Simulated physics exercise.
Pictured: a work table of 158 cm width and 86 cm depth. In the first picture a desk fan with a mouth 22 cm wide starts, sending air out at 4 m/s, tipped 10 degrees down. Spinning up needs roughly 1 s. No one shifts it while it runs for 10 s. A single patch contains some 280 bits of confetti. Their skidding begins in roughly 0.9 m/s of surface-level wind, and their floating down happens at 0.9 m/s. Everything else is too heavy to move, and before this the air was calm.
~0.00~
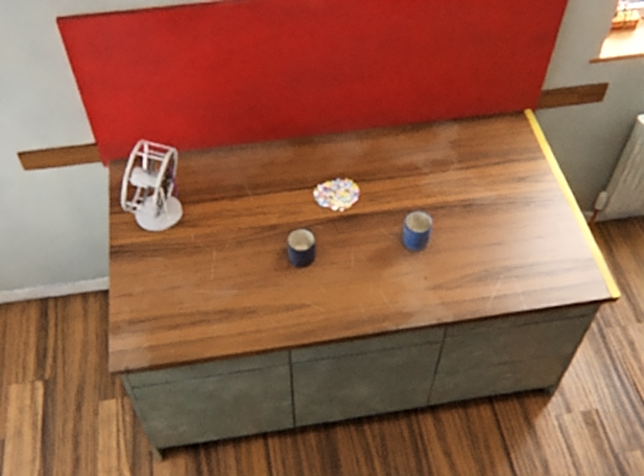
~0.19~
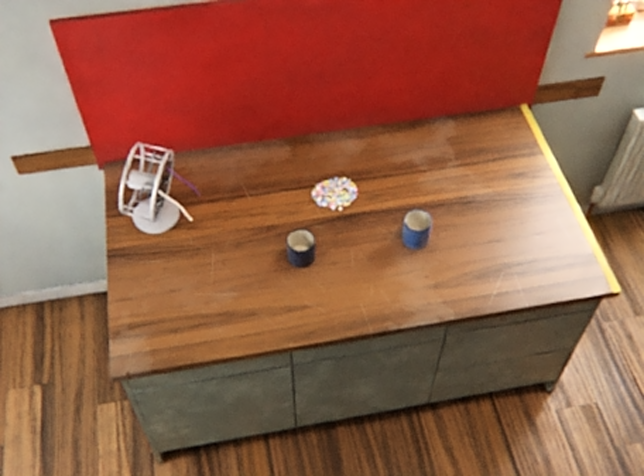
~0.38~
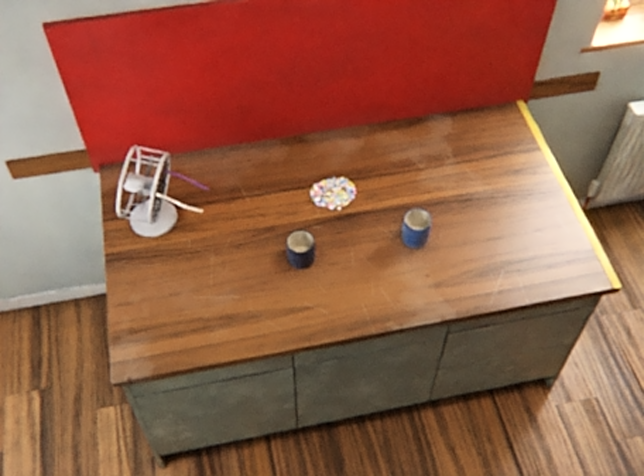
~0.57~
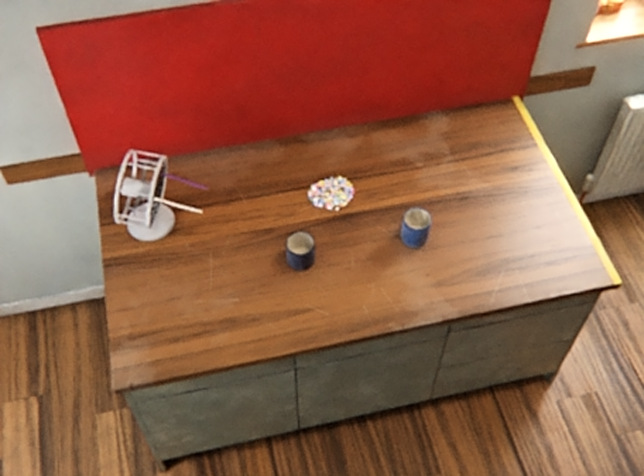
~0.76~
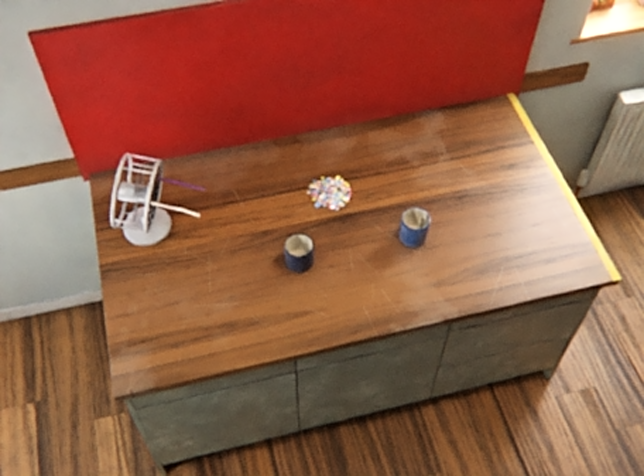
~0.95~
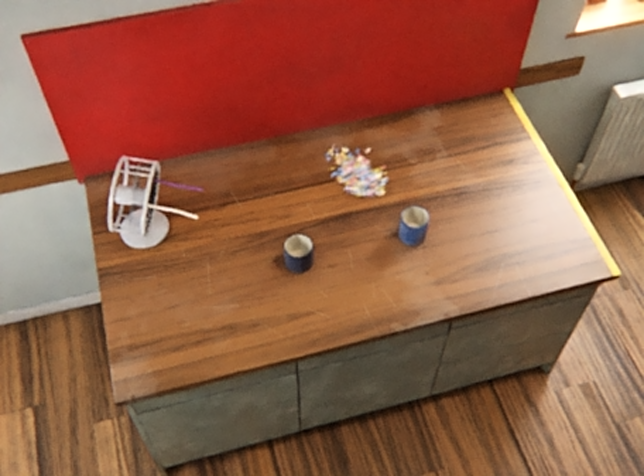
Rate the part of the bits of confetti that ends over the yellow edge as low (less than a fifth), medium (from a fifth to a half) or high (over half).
High.
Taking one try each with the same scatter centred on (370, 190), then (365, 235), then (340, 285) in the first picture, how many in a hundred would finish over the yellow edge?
Roughly 100 %, then 40 %, then 5 %.
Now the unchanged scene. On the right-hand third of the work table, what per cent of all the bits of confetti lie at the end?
Share at the end: Close to 1 %.
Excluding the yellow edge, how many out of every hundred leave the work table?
Estimate: Near 0 %.
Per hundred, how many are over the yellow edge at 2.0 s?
Roughly 90 per cent.
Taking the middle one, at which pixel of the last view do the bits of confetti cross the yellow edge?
Median crossing, approx. (524, 112).
After 2.0 s, 90 % are over the yellow edge; 36 % have settled or left.
After 3.2 s, 99 % are over the yellow edge; 99 % have settled or left.
After 5.5 s, 99 % are over the yellow edge; 99 % have settled or left.
After 10.0 s, at the end, 99 % are over the yellow edge.
